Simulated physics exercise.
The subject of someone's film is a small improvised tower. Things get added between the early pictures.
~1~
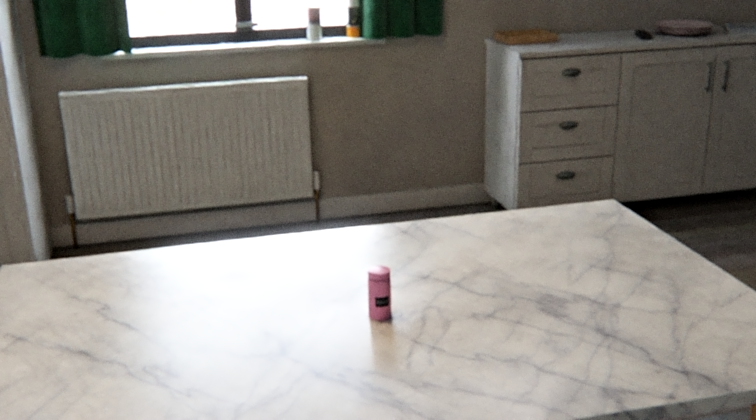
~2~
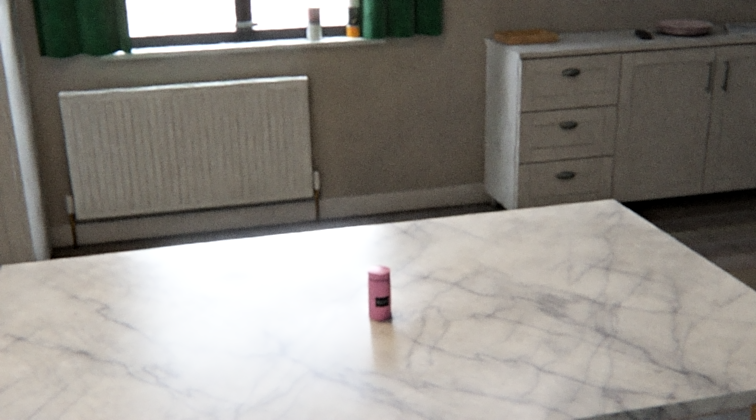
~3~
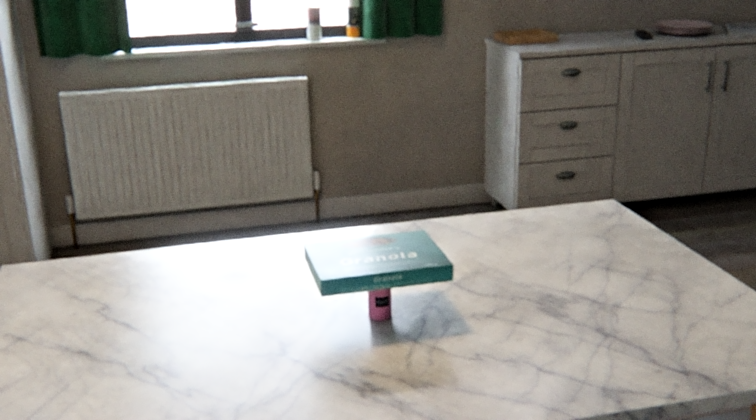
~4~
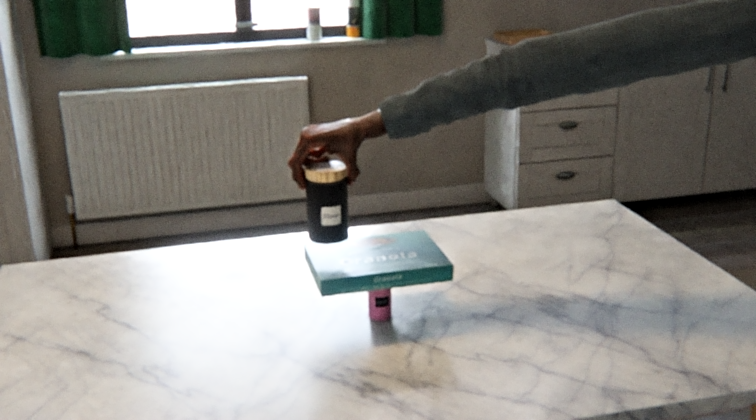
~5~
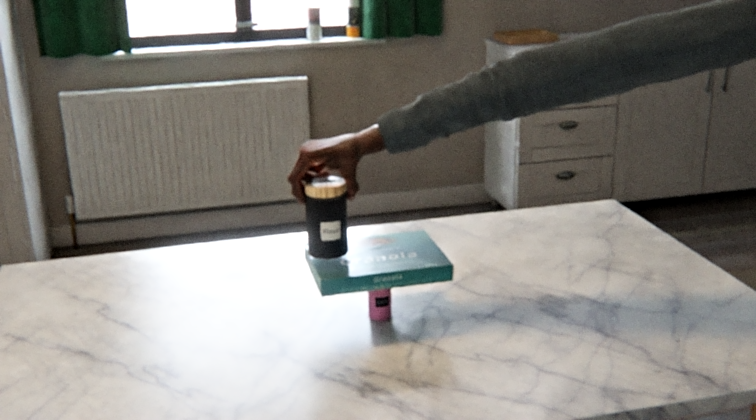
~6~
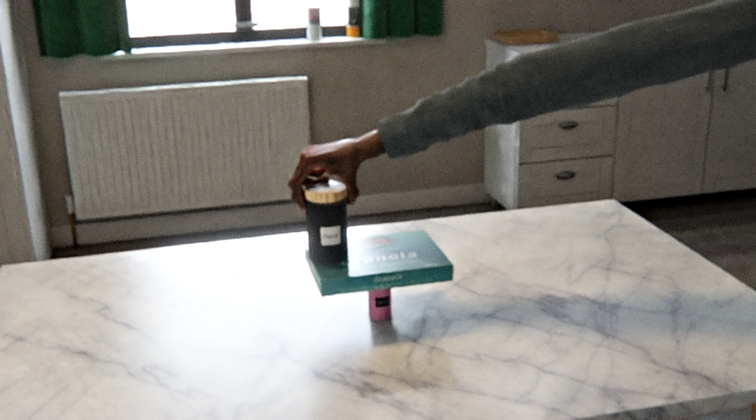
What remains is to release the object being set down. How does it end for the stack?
It will fail to support the load.
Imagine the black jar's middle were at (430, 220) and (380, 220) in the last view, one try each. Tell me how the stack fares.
Result of try one: Collapse; result of try two: No collapse.
Then, 0.40 s after the last picture, black jar now fallen; turquoise packet tipped 55° from how it was.
Then, 0.60 s after the last picture, turquoise packet now fallen; pink shaker slid about its own width.
By the end, fallen, turquoise packet and black jar; moved from the start, pink shaker. The stack comes apart.
